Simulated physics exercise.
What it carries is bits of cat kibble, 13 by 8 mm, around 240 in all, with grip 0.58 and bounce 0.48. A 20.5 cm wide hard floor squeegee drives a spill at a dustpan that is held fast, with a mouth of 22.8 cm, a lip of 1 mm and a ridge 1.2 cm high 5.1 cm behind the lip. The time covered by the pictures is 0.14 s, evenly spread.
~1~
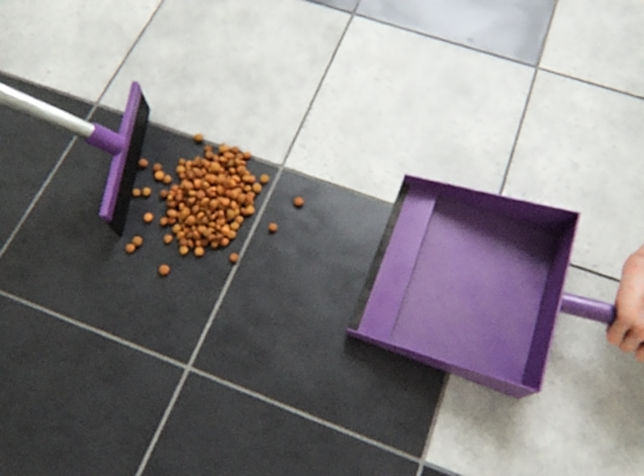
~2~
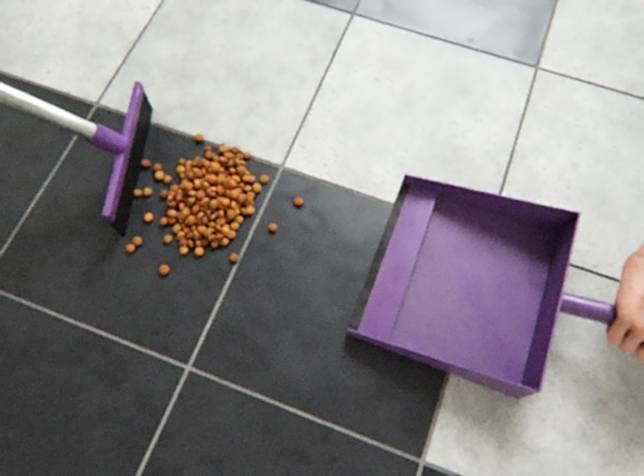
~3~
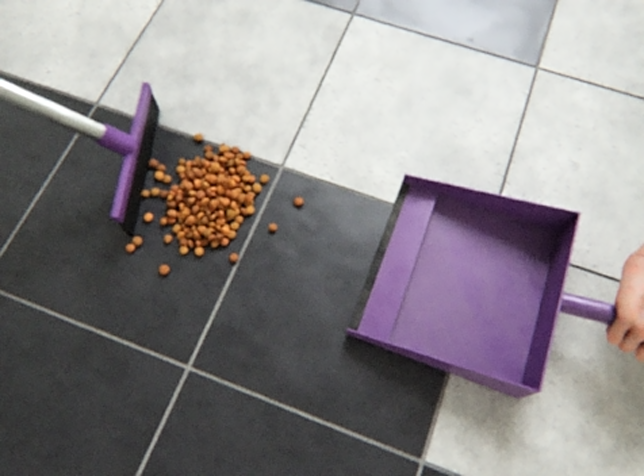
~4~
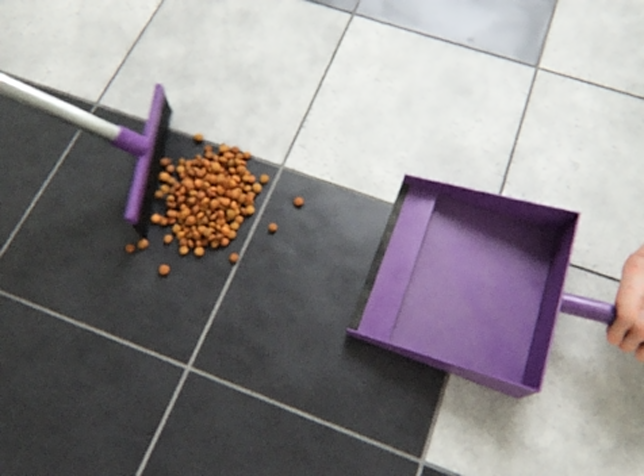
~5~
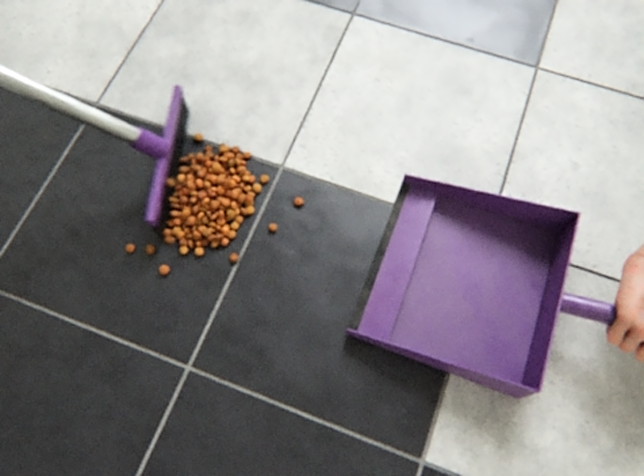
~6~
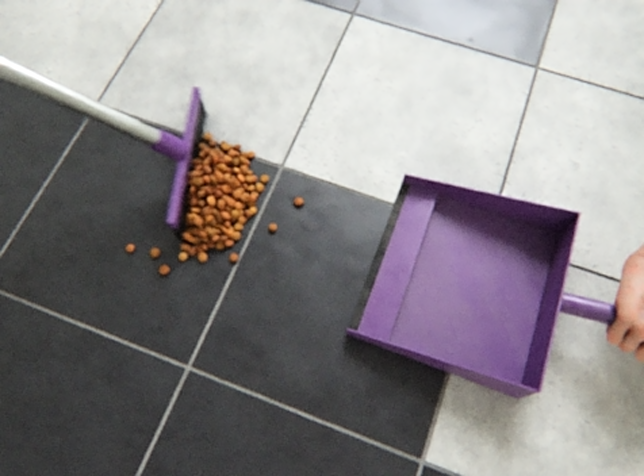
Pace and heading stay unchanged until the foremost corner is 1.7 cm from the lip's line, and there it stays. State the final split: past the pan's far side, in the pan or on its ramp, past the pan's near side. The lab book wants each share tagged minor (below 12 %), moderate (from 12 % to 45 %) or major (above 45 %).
Tags: Past the pan's far side = moderate; in the pan or on its ramp = moderate; past the pan's near side = minor.
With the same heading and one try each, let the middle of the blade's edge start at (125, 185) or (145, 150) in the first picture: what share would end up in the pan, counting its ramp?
40 and 30 per cent, roughly.
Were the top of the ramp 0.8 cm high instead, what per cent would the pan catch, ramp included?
Estimate with the new ramp: Some 40 in a hundred.
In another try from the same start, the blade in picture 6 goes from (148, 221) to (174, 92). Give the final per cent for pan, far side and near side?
Per cent by place - pan 25, far side 20, near side 0.
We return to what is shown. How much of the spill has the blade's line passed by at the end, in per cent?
Close to 10 percent.
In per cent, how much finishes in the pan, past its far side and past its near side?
Far side 25, pan 40, near side 0.
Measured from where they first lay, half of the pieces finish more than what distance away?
About 26 cm.
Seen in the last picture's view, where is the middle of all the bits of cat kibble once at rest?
Estimated resting centre: Around (394, 209).
Then, 0.13 s after the last picture, middle of the blade 15 cm from the lip; 0 % over the lip, far side 5 %, near side 0 %.
Then, 0.22 s after the last picture, middle of the blade 7 cm from the lip; 0 % over the lip, far side 20 %, near side 0 %.
Then, 0.44 s after the last picture, middle of the blade 5 cm from the lip; 40 % over the lip, far side 25 %, near side 0 %.
In the end, far side 25 %, pan 40 %, near side 0 %, in front of the lip or behind the blade 35 %.
